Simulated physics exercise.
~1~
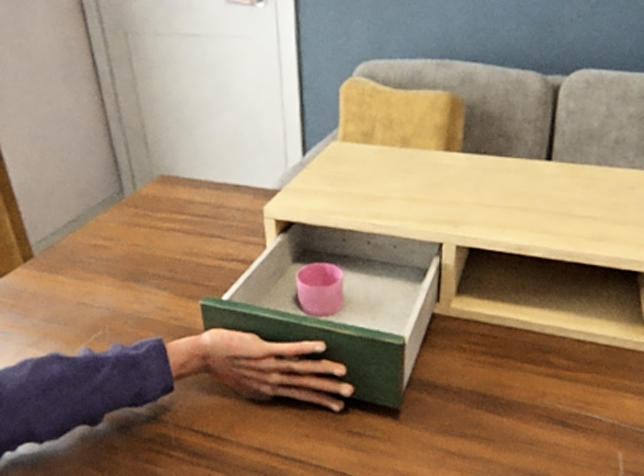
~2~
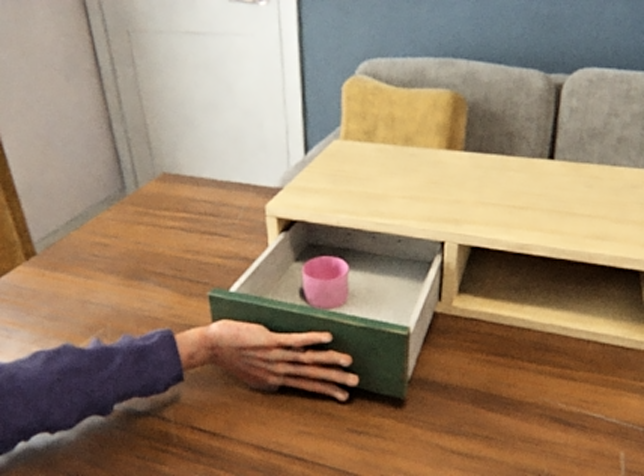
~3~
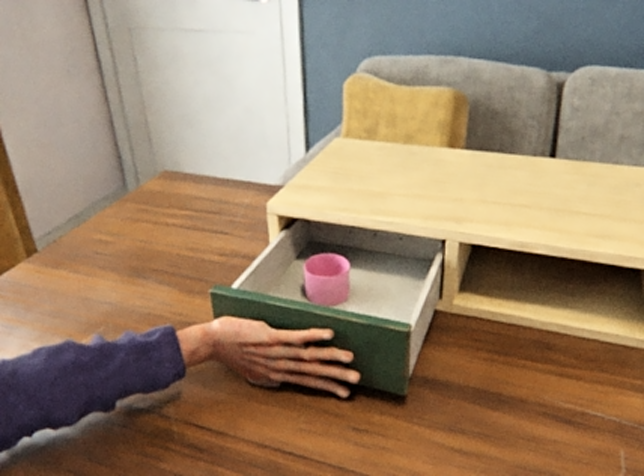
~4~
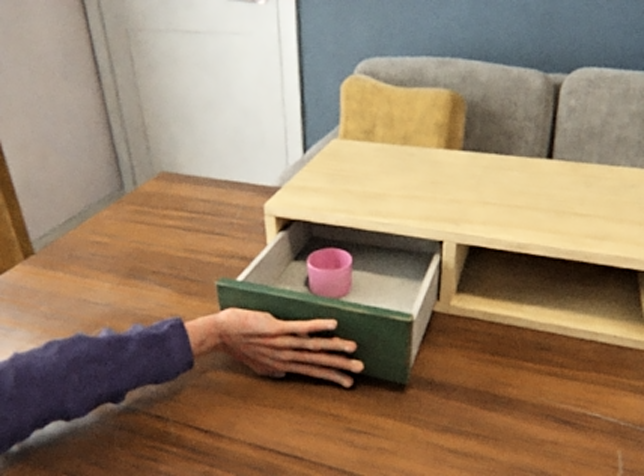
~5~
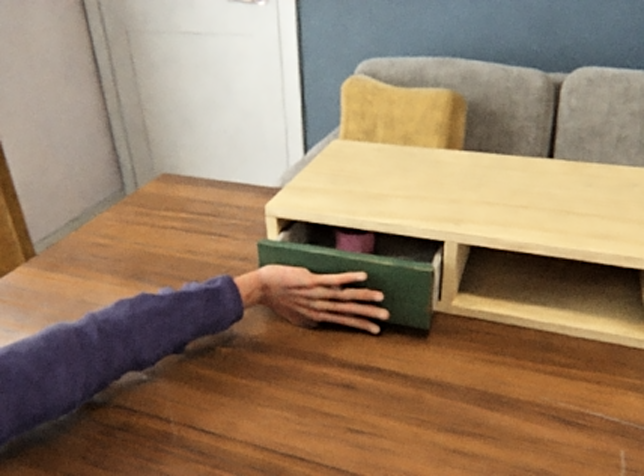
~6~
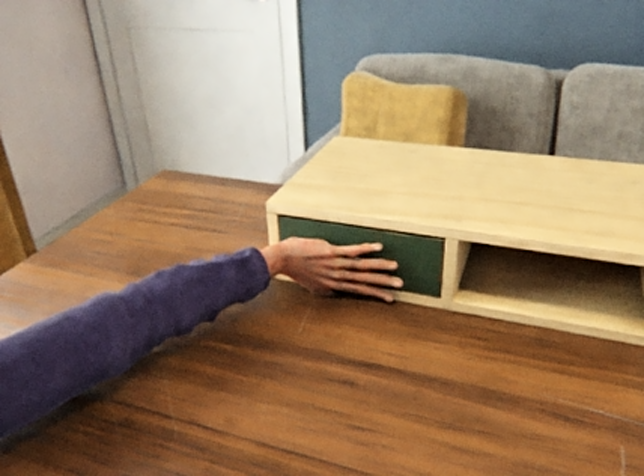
A green-fronted drawer holding a pink cup sits pulled out from the left side of a pale wooden chest on a brown wooden table, seen from slightly above by a gently swaying camera. Behind the table are a grey sofa with a mustard cushion, a blue wall and a white door. A hand in a purple sleeve, reaching from the left, rests flat on the drawer front and eases it inward a little. It then pushes the drawer farther back and to the right, carrying the cup under the chest's top. Finally the drawer closes, hiding the cup, with the hand still against its front.
